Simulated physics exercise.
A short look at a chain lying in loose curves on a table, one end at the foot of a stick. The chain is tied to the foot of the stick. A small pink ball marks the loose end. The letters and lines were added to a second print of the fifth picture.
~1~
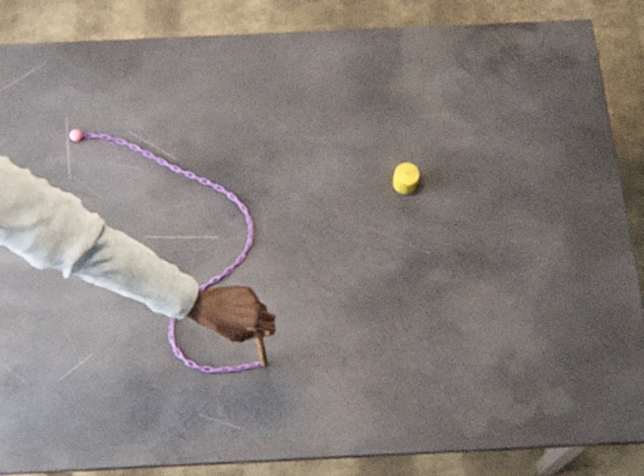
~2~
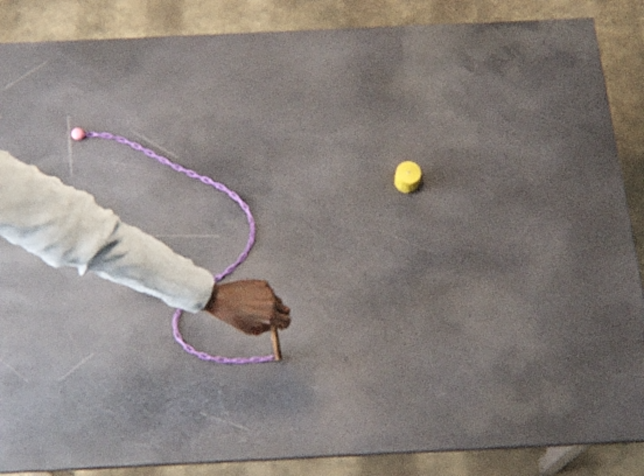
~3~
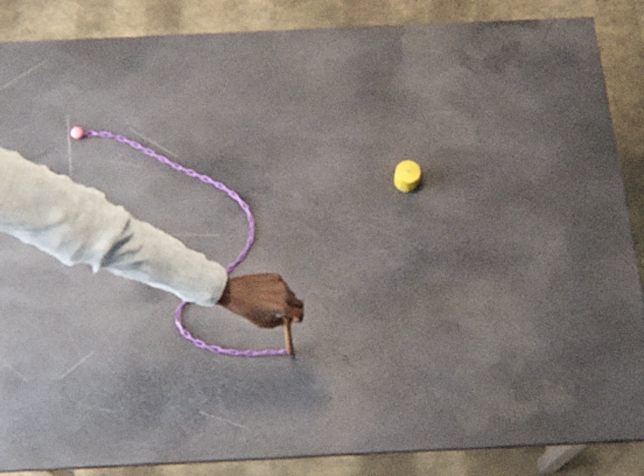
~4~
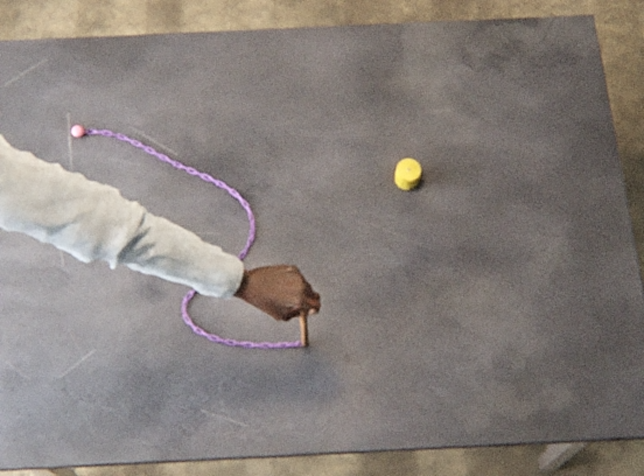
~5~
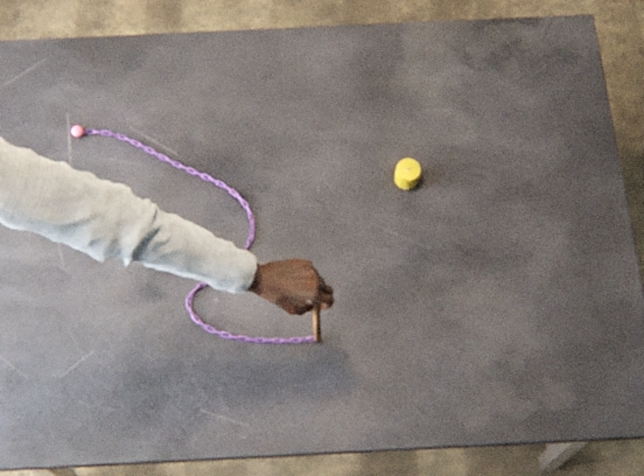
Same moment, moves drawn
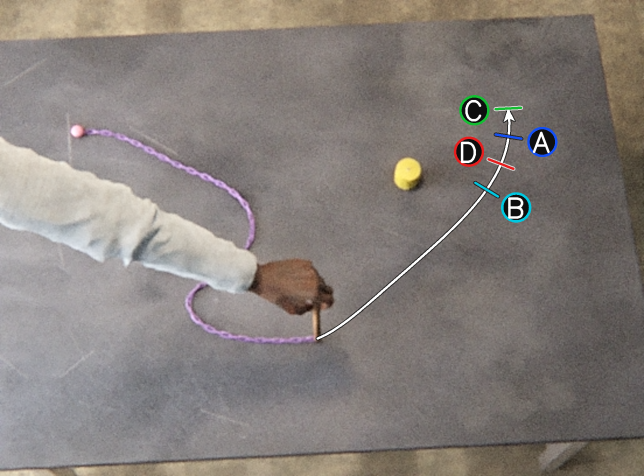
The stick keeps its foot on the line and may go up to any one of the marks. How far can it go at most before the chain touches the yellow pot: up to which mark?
D.
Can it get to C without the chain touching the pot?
No.
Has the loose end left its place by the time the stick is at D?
No.
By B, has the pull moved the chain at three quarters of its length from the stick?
No.
On the copy, A at (509, 137); B at (487, 190); C at (508, 109); D at (501, 164); the route from (317, 339) via (446, 235) to (508, 109).
On D. First, foot of the stick (393, 282), middle of the chain (253, 234), free end (78, 131).
Then, foot of the stick (459, 222), middle of the chain (253, 234), free end (78, 131).
Finally, foot of the stick (501, 165), middle of the chain (279, 211), free end (78, 131); nothing has been touched.
By contrast, A brings the chain against the pot; B is safe but short; C brings the chain against the pot.
